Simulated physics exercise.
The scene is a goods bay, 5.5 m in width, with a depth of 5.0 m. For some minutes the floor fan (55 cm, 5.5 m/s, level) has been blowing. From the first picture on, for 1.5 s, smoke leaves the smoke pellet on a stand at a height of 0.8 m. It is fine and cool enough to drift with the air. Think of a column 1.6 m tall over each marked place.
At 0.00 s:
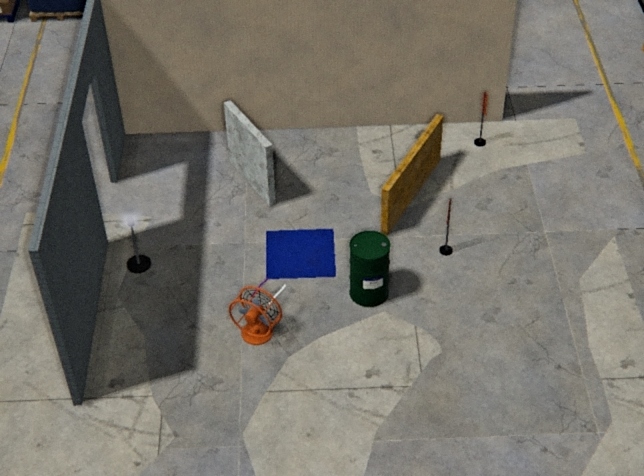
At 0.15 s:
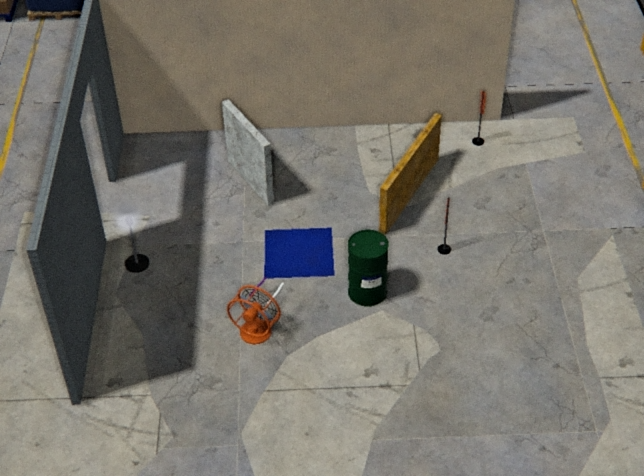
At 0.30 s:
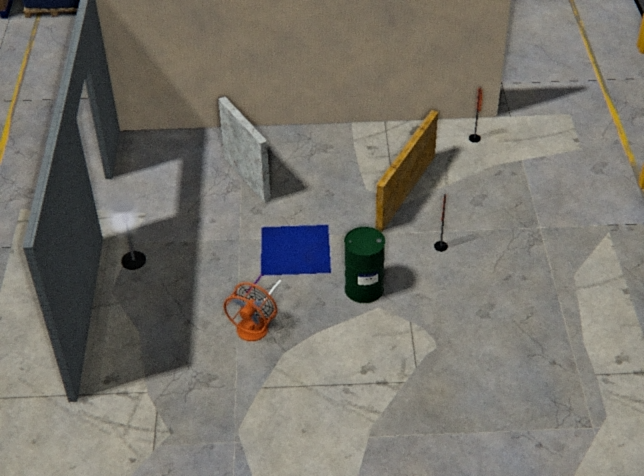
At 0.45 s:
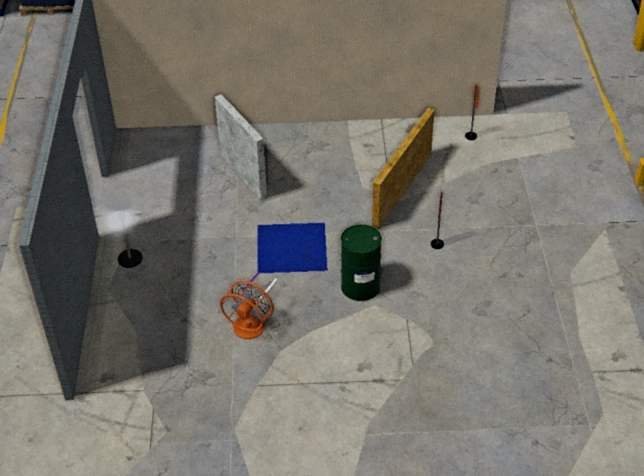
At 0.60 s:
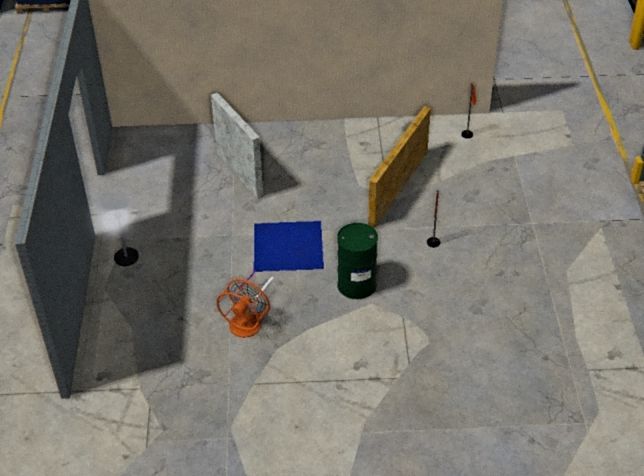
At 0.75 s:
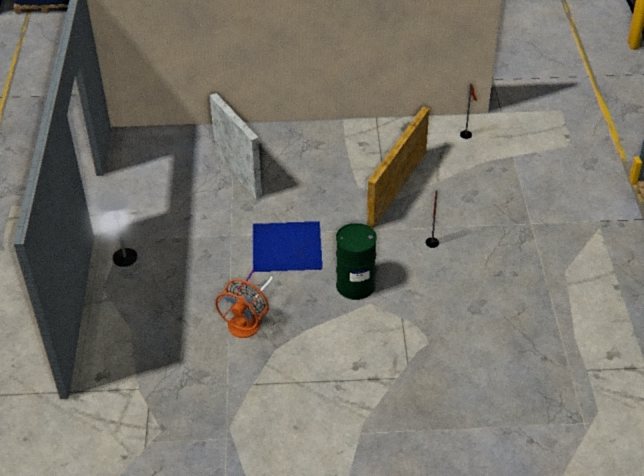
In a goods bay, pale smoke hung and slowly thickened above a small black stand by the grey wall, while an orange fan, a green barrel and two screens slid slightly left in view.
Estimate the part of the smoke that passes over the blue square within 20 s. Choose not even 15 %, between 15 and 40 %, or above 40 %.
Over the blue square: Above 40 %.
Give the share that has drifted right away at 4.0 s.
Some 0 per cent.
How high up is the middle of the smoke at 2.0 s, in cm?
Roughly 110 cm up.
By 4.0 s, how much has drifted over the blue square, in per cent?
Near 0 %.
By 2.0 s, 0 % is gone from the area; 0 % has passed over the blue square, and the middle of the rest is near (110, 229).
By 4.0 s, 0 % is gone from the area; 0 % has passed over the blue square, and the middle of the rest is near (129, 274).
By 8.0 s, 16 % is gone from the area; 44 % has passed over the blue square, and the middle of the rest is near (222, 327).
By 20.0 s, 86 % is gone from the area; 68 % has passed over the blue square.
